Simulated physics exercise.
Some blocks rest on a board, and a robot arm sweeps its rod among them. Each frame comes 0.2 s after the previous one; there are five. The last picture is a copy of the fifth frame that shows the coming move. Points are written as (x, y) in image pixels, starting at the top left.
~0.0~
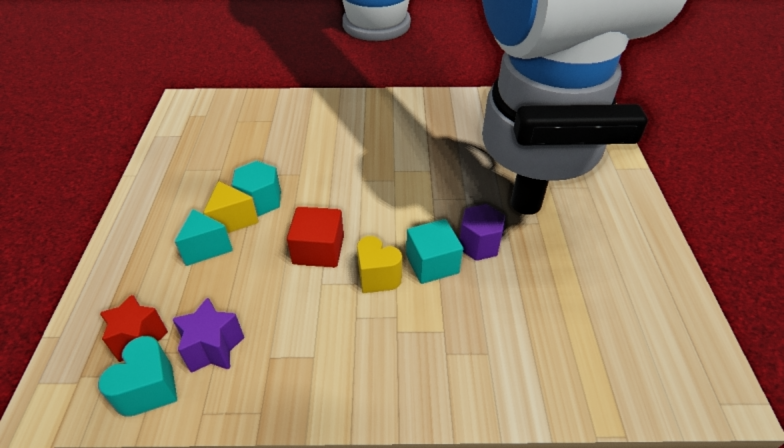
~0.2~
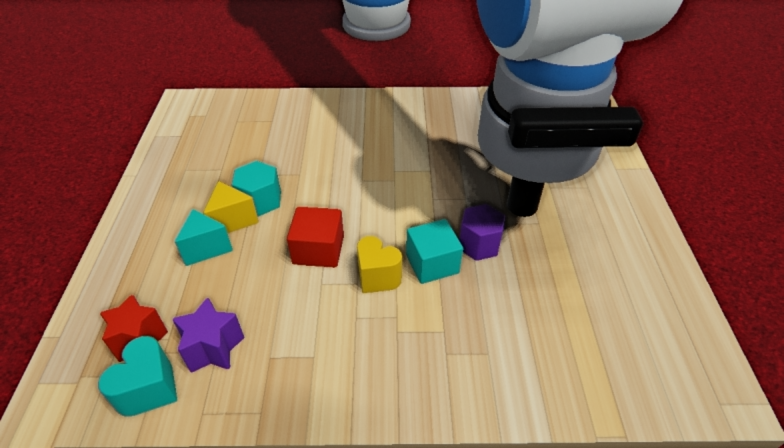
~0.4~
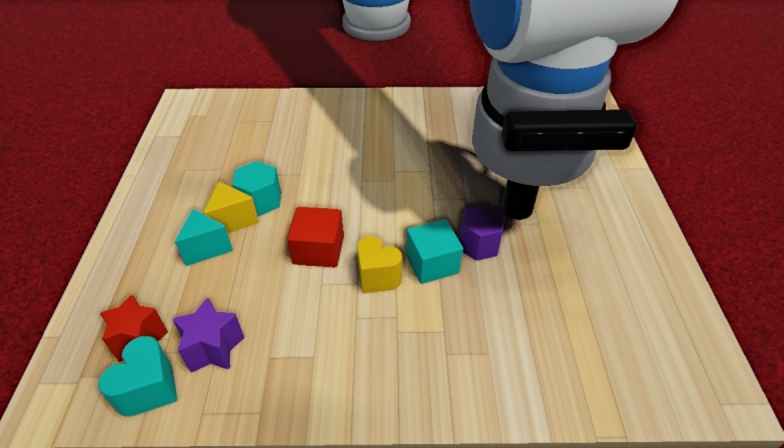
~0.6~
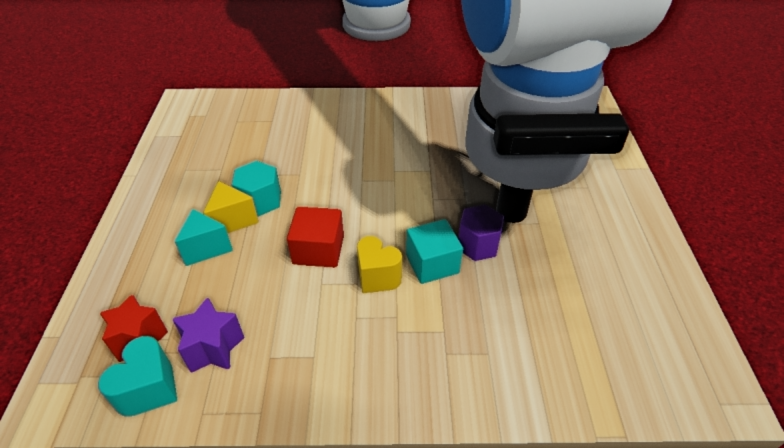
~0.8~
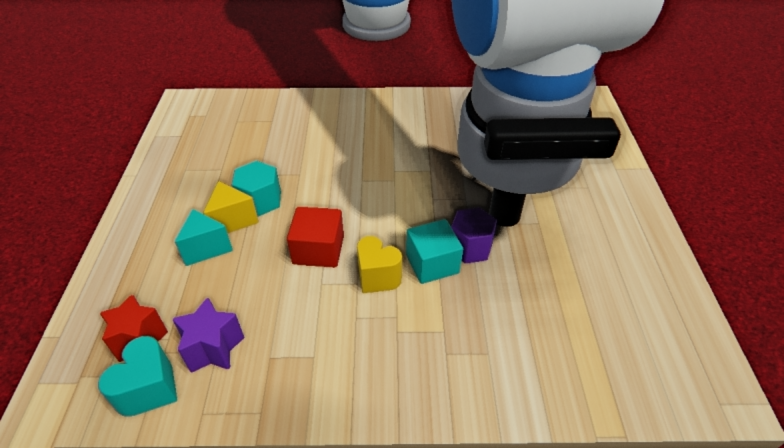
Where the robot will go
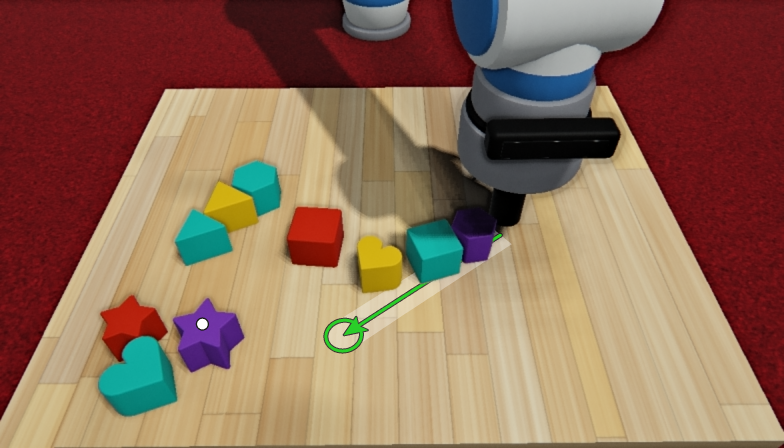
A robot arm moved its black rod slowly to the left over a wooden board of colourful blocks, then nudged the purple hexagon slightly left beside the turquoise square, while the other blocks stayed still.
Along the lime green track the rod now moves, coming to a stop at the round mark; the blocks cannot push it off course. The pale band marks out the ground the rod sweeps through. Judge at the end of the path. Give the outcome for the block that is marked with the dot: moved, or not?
Stays put.
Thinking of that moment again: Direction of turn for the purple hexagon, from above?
If we look at it from overhead, the purple hexagon pivots clockwise.
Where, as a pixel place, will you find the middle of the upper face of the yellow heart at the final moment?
It comes to (241, 255).
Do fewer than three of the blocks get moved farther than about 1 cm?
It seems not.
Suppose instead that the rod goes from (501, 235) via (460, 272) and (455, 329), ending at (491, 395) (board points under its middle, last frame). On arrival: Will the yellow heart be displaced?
Yes, it checks out.
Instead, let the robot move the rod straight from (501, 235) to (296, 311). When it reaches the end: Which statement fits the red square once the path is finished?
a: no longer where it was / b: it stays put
b.
Drawn move, from (501, 235) directly to (344, 335); the dot is on the purple star-shaped block.
On the path given first. One third of the way, rod (455, 247); yellow heart (334, 262), turned 35° clockwise; turquoise square (377, 258); purple hexagon (419, 248), turned 20° clockwise.
Two thirds of the way, rod (401, 280); yellow heart (275, 265), turned 55° clockwise; turquoise square (315, 273), turned 20° clockwise; purple hexagon (361, 275), turned 45° clockwise.
At the end, rod (341, 317); purple star-shaped block still; yellow heart (241, 255), turned 90° clockwise; turquoise square (265, 278), turned 55° clockwise; purple hexagon (299, 301), turned 75° clockwise.
